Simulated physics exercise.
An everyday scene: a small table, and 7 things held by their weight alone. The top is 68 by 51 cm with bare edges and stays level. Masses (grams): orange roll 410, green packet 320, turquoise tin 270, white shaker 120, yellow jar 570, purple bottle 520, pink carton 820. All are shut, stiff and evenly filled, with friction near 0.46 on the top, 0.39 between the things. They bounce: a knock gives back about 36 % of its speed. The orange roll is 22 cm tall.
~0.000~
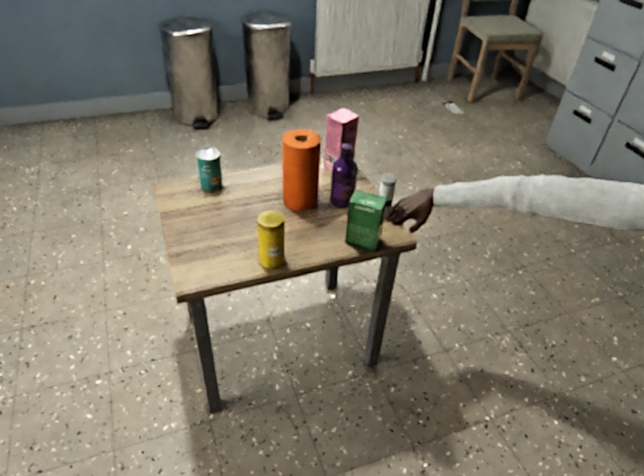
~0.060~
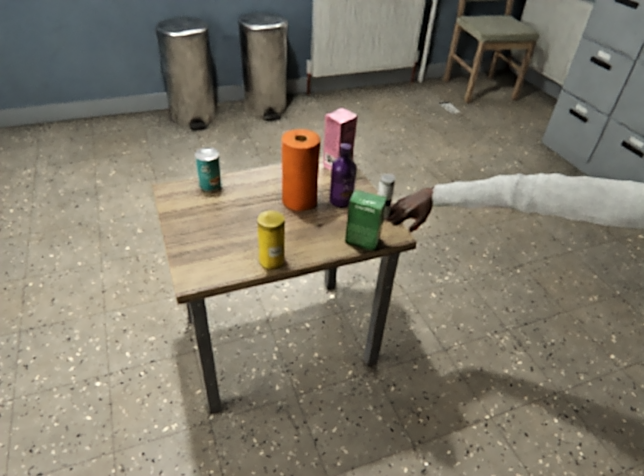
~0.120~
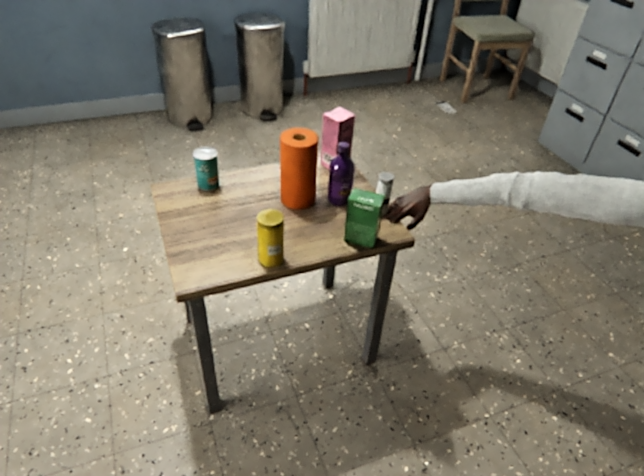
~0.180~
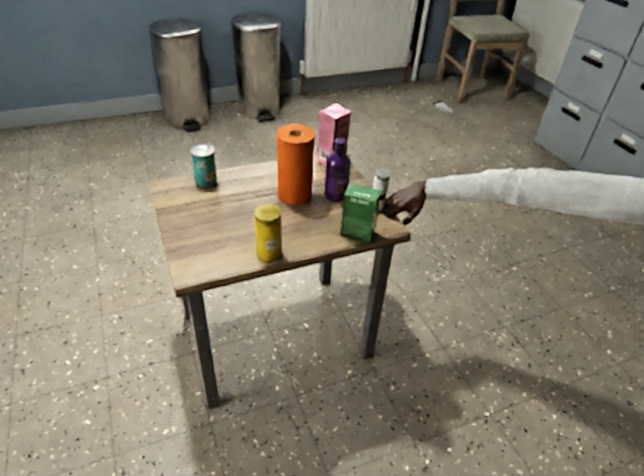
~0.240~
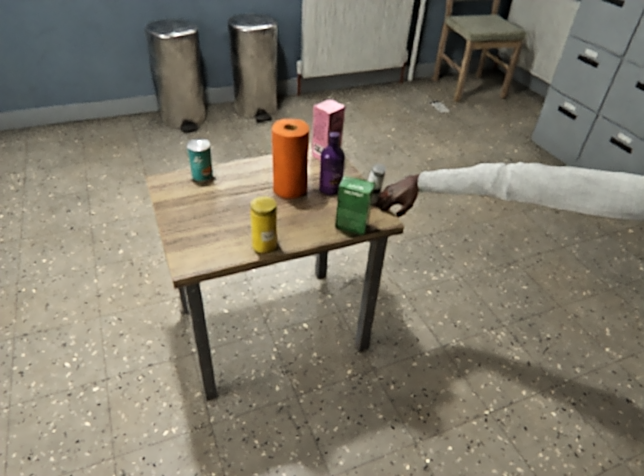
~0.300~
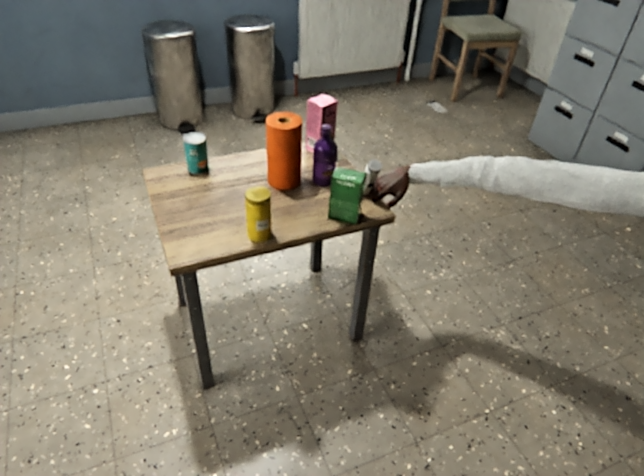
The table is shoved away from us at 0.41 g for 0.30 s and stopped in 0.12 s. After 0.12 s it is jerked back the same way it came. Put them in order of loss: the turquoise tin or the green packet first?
The first of the two, the turquoise tin.
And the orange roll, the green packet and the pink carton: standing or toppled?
The orange roll keeps standing; the green packet stays upright; the pink carton tips over.
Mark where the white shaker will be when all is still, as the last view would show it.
Around (405, 232).
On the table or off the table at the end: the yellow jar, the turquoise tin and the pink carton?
The yellow jar is still on the table; the turquoise tin finishes off the table; the pink carton ends off the table.
By 0.50 s, table along by 25 cm; turquoise tin 5 cm from its spot near (185, 127); green packet 5 cm from its spot near (322, 164); white shaker on its side.
By 0.70 s, table along by 23 cm; turquoise tin and pink carton now off the table; green packet 10 cm from its spot near (318, 160); white shaker on its side.
By 0.90 s, table along by 7 cm; purple bottle now off the table; green packet 11 cm from its spot near (337, 184); yellow jar tilted 72°.
By 1.10 s, green packet 3 cm from its spot near (360, 214); yellow jar on its side; purple bottle on its side.
When it is over (1.7 s), off the table, turquoise tin and pink carton; lying over on the table, white shaker, yellow jar and purple bottle; the other 2 within 5 cm of the start. End places, in pixels of the last picture, turquoise tin near (184, 200), green packet near (362, 217). Turquoise tin went at 0.52 s; green packet was never lost.
